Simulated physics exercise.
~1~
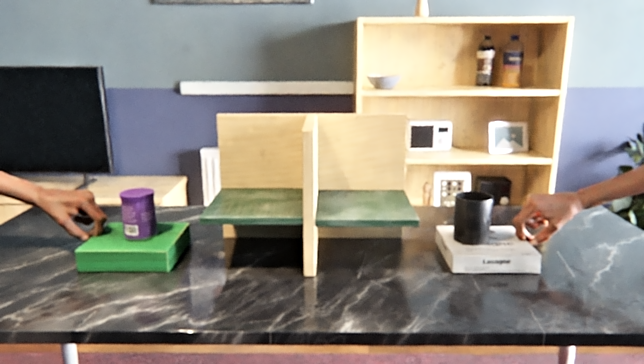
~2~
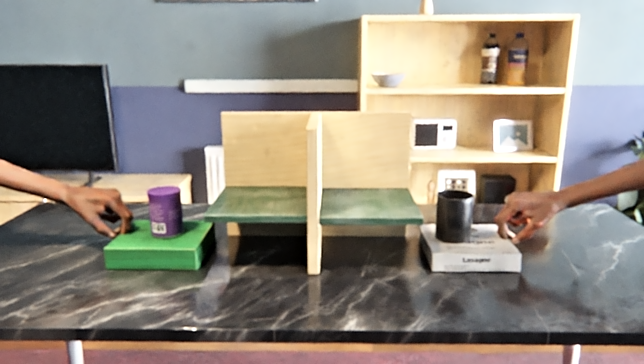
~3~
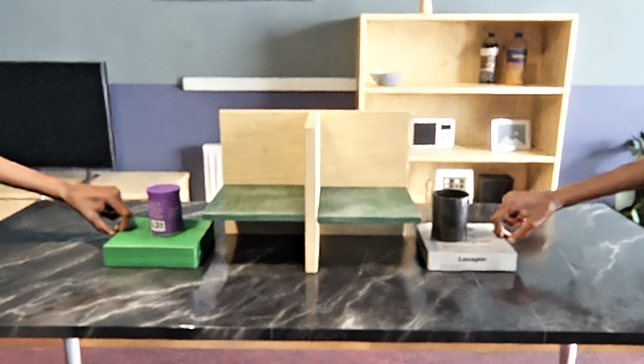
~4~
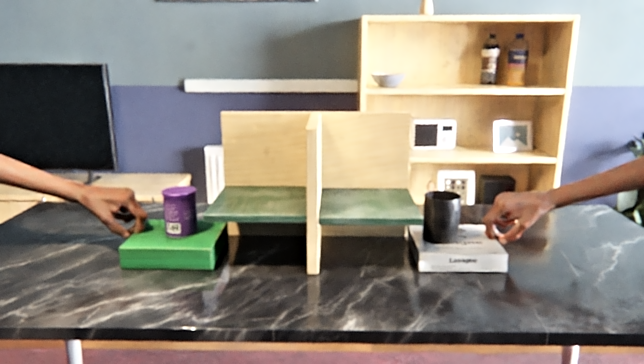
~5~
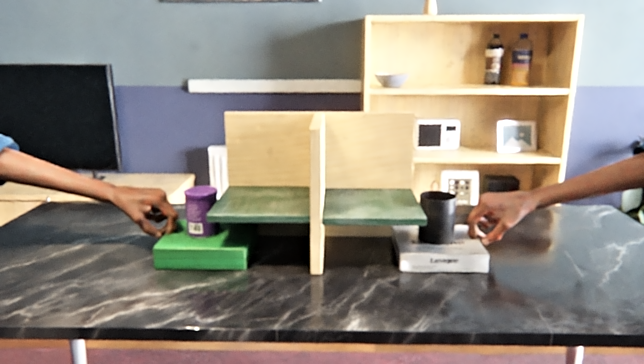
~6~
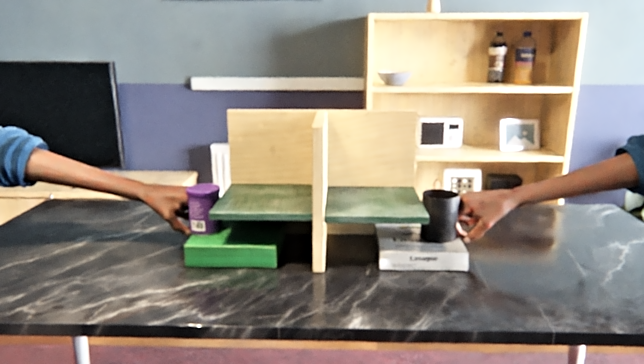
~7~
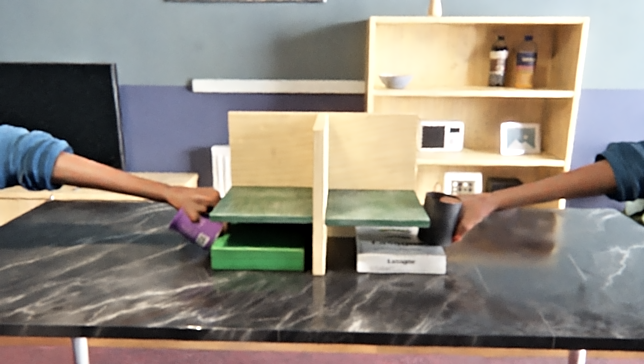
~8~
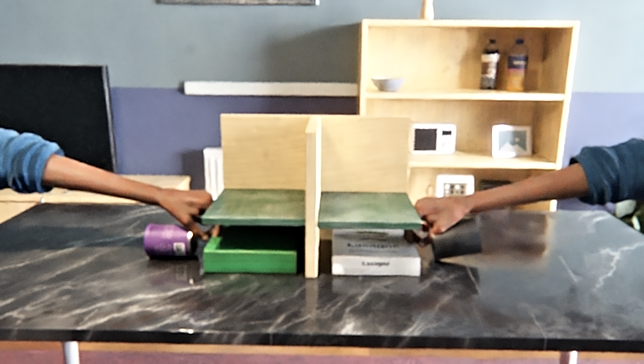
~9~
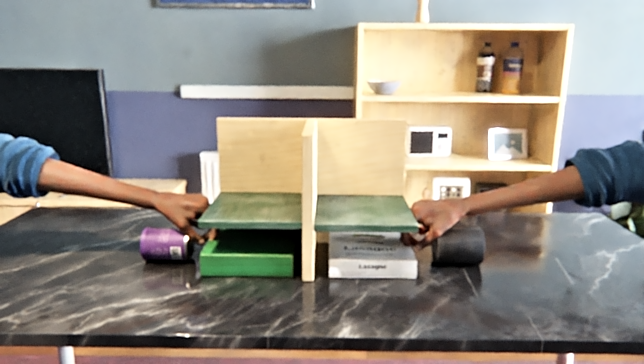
Two hands slide loaded carriers under a wooden shelf, which knocks both cylindrical containers onto their sides.
